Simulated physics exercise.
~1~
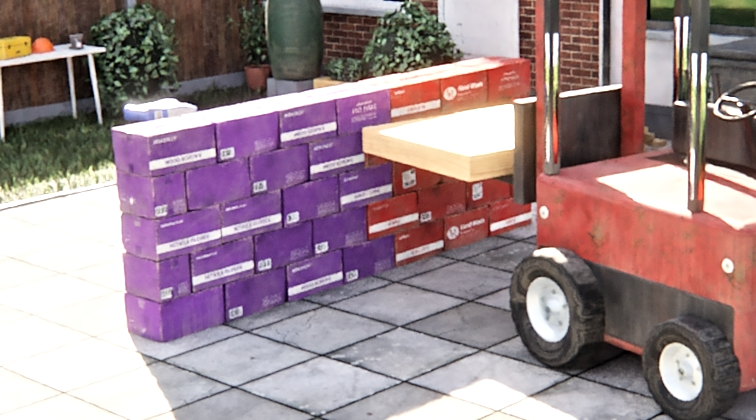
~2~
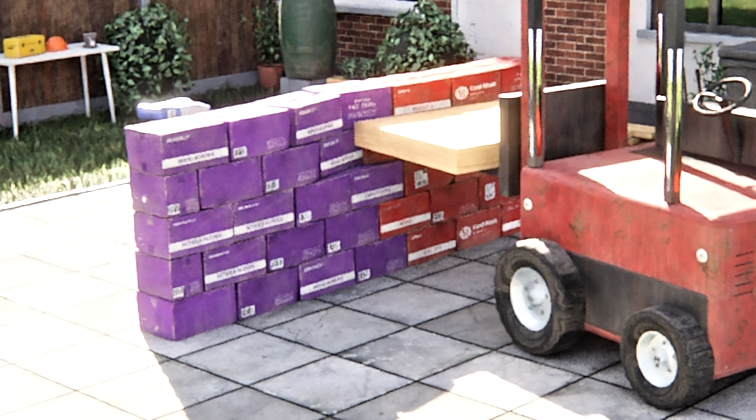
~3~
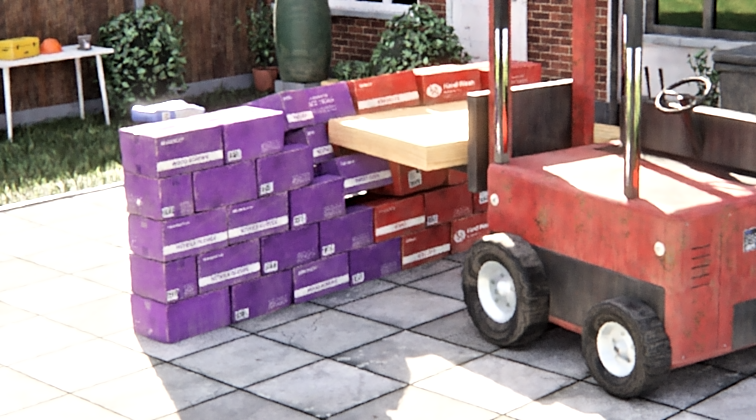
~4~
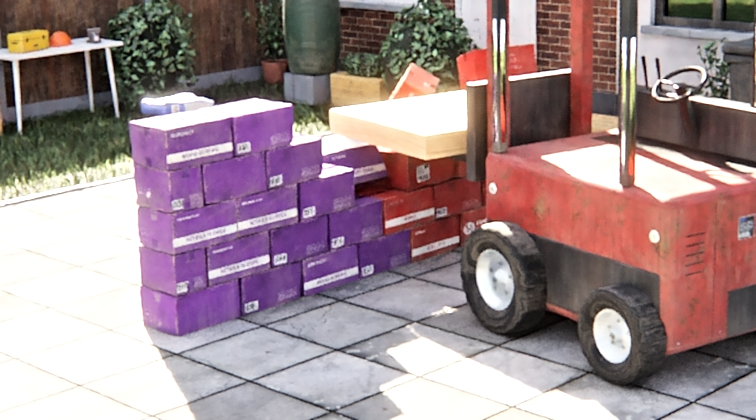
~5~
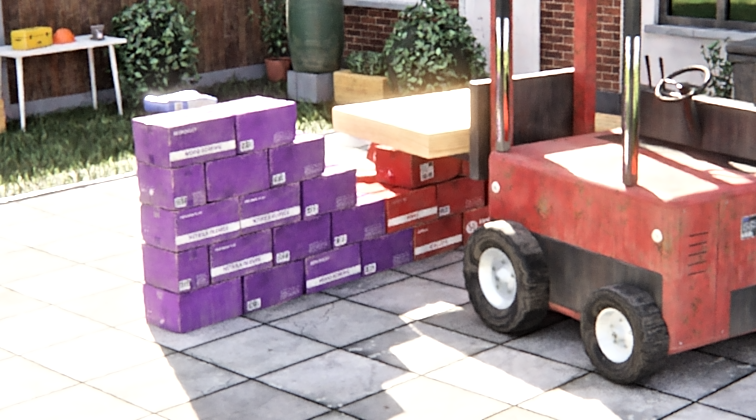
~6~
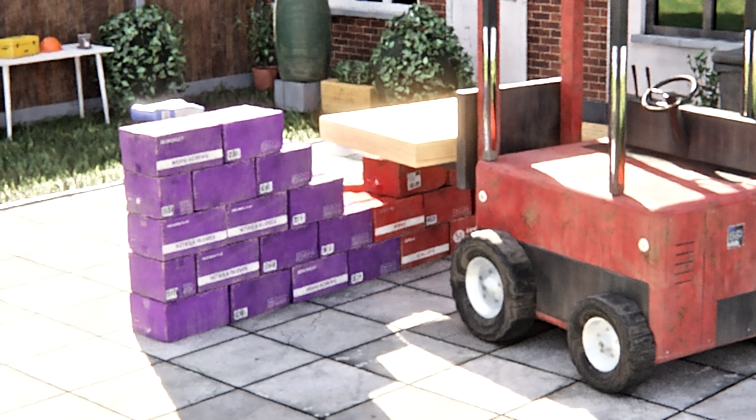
At the start, a wall of purple and red cartons stands on a sunlit patio, with a red lift truck at the right holding a pale wooden load against its upper part. The truck moves left and pushes the load into the wall, shifting the cartons near the join of the two colours. Upper cartons there twist and lean backward, and then several drop out of sight behind the wall. The truck stops with its load over the gap. At the end, the purple left side still stands in steps, with lower red cartons in place beside it.
